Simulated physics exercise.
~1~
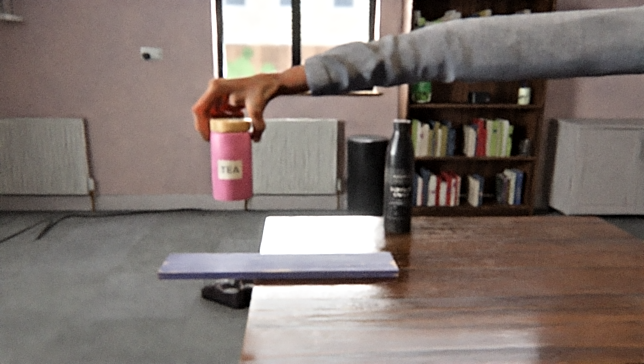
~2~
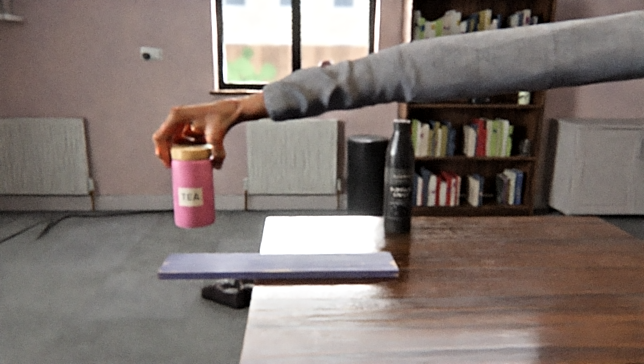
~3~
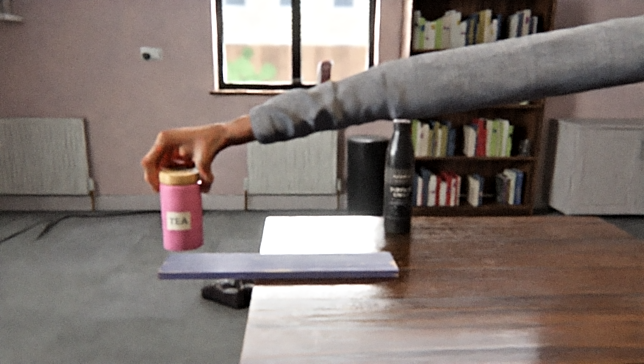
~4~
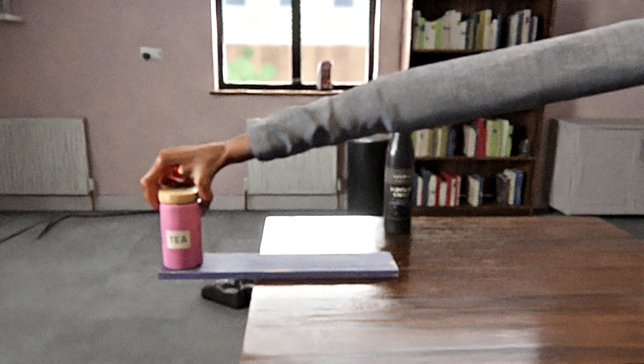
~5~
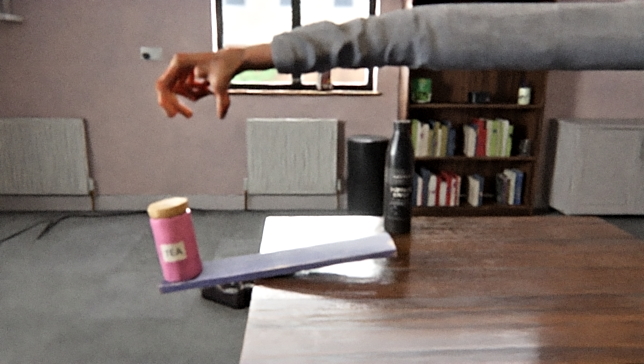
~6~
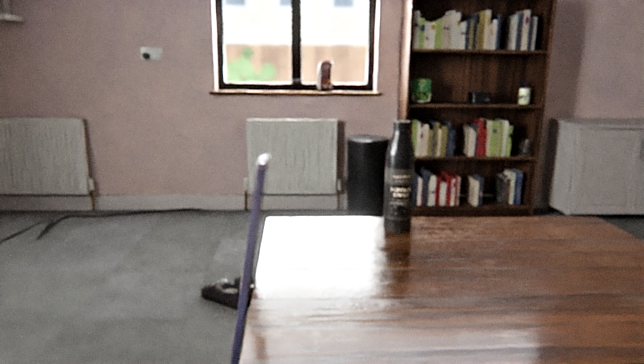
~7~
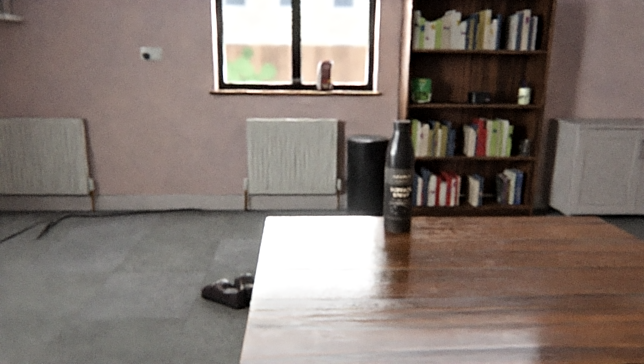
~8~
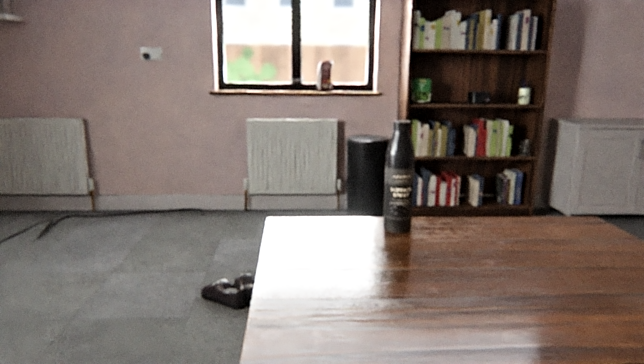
The video shows a hand lowering a pink tea jar onto the left end of a blue board overhanging a wooden table. Once released, the board tips and drops off the edge with the jar, leaving only the black bottle standing on the table.
